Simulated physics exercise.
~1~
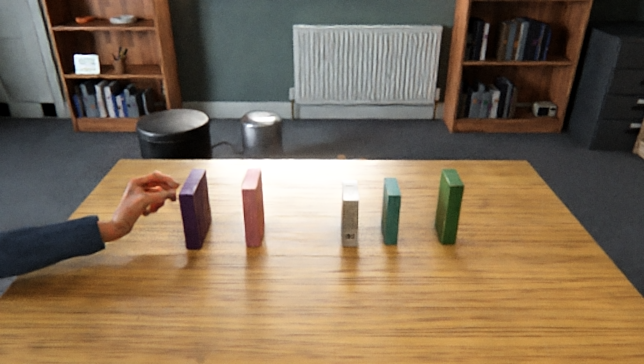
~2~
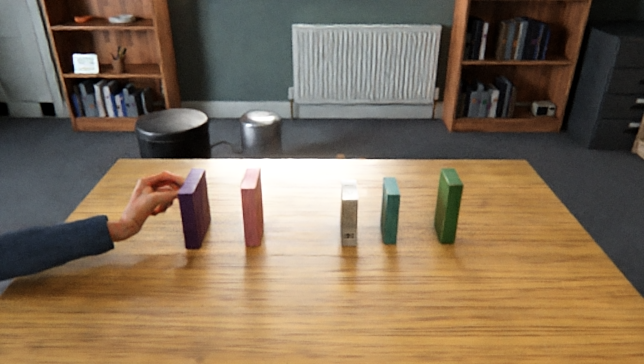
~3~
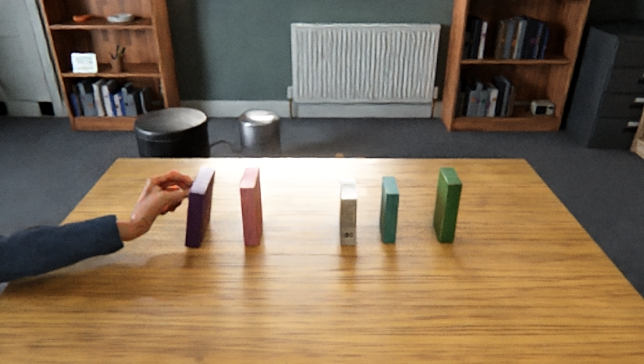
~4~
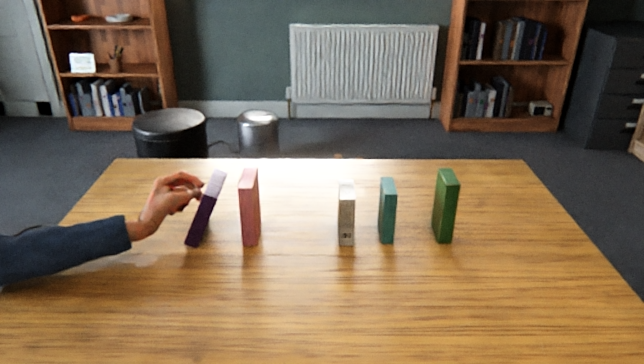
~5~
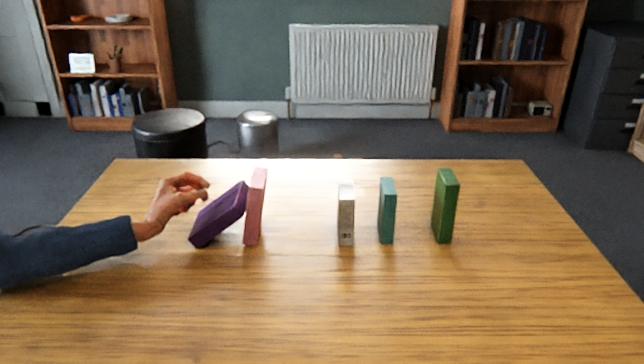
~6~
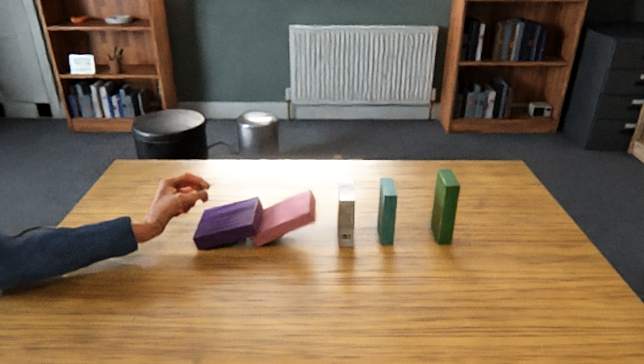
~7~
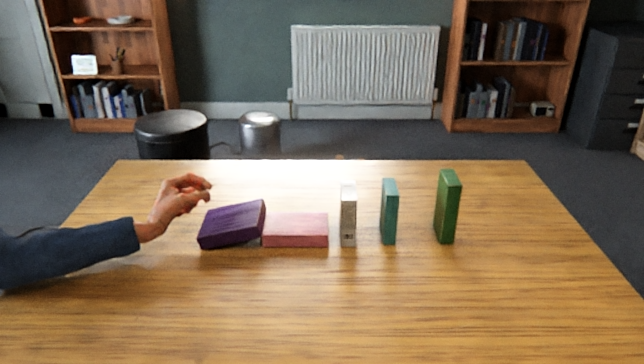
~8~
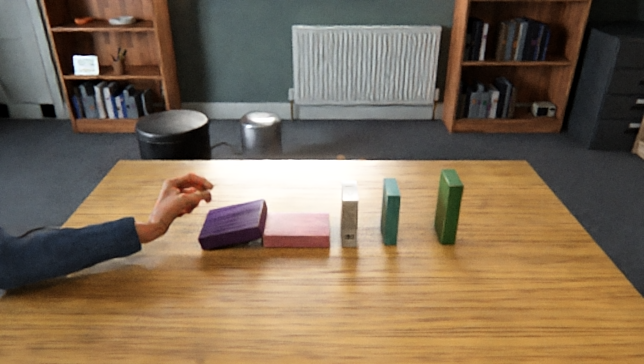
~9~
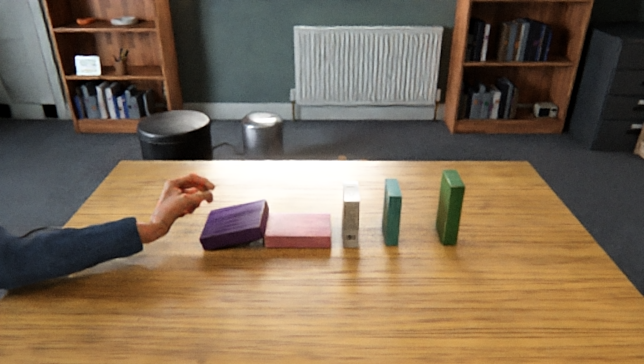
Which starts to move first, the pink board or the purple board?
The purple board starts to move first, tipped to the right by the hand. The pink board only begins to move once the purple one has leaned over into it.
